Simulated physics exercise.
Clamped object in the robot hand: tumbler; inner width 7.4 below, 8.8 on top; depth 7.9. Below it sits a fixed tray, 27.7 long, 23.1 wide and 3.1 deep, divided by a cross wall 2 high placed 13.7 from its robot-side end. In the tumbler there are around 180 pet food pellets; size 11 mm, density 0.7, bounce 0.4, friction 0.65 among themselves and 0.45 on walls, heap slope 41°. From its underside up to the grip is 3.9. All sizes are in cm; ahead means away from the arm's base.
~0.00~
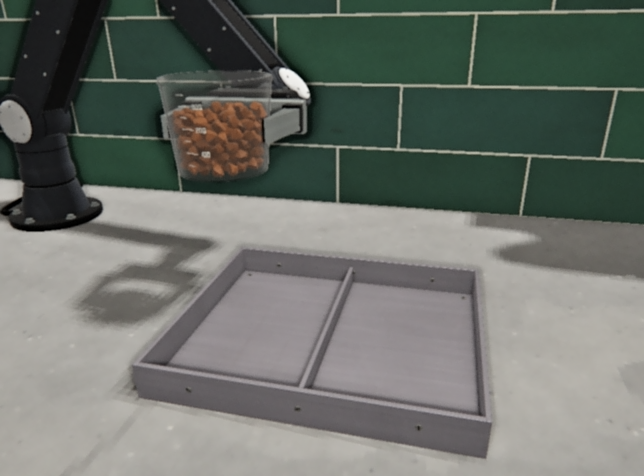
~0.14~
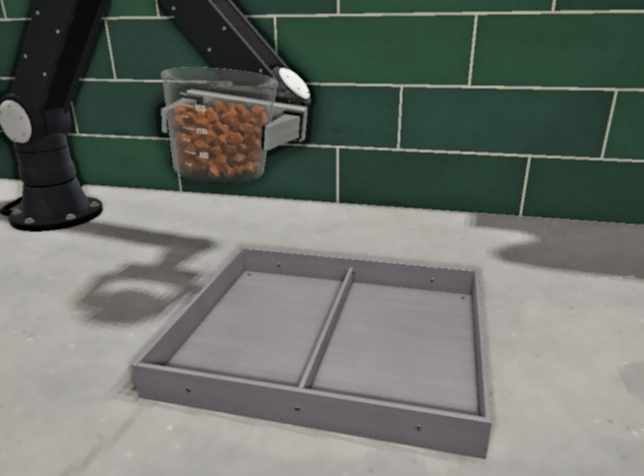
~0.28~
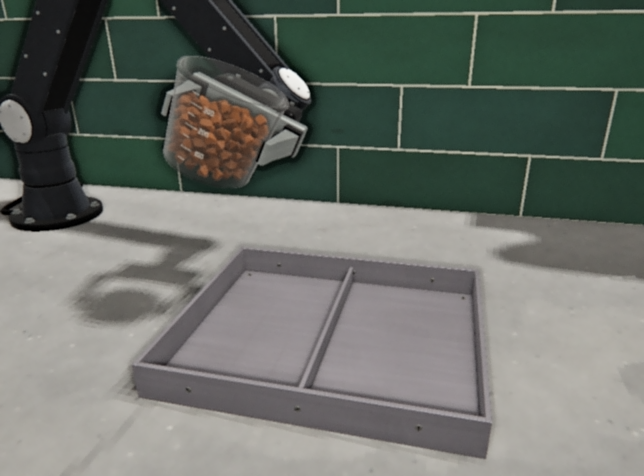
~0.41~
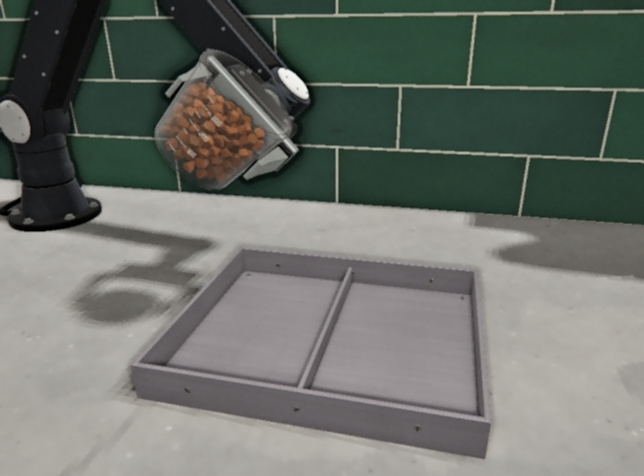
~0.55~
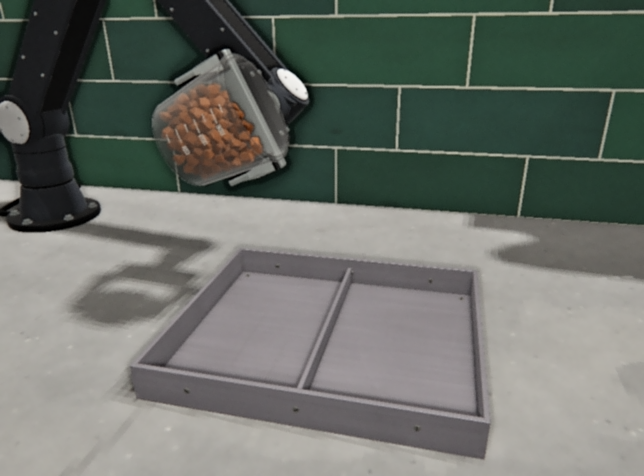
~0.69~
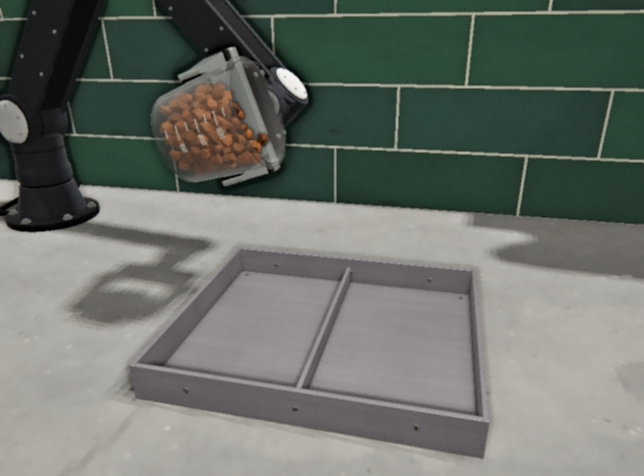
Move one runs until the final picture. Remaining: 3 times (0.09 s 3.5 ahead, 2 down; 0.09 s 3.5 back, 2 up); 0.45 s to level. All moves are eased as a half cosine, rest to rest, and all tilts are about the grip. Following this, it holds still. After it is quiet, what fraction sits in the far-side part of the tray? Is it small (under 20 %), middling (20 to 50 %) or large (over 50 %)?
Middling.
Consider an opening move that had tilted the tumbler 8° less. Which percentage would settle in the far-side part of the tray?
About 15 percent.
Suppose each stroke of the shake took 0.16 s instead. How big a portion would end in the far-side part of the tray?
It would come to roughly 5 %.
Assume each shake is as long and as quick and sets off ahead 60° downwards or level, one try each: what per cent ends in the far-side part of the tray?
First try about 20 %, second try about 60 %.
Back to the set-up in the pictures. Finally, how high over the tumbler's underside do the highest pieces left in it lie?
It reaches close to 7.5 cm in the end.
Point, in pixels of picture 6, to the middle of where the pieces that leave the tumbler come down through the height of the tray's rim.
Their middle sits near (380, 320).
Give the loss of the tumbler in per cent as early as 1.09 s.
Around 25 percent at that moment.
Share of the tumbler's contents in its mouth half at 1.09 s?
Near 40 in a hundred.
By 1.09 s, tilted 71° forward, highest piece 22 above the table; 137 in the tumbler, 28 in the far-side part, 3 in the robot-side part, 1 on the table or floor, 8 in flight or on a rim.
By 1.48 s, tilted 29° forward, highest piece 23 above the table; 119 in the tumbler, 49 in the far-side part, 6 in the robot-side part, 2 on the table or floor, 1 in flight or on a rim.
By 1.88 s, level, highest piece 24 above the table; 119 in the tumbler, 50 in the far-side part, 6 in the robot-side part, 2 on the table or floor.
By 2.93 s, level, highest piece 24 above the table; 119 in the tumbler, 50 in the far-side part, 6 in the robot-side part, 2 on the table or floor.
Final count, 119 in the tumbler, 50 in the far-side part, 6 in the robot-side part, 2 on the table or floor. That is 28 % in the far-side part of the tray.
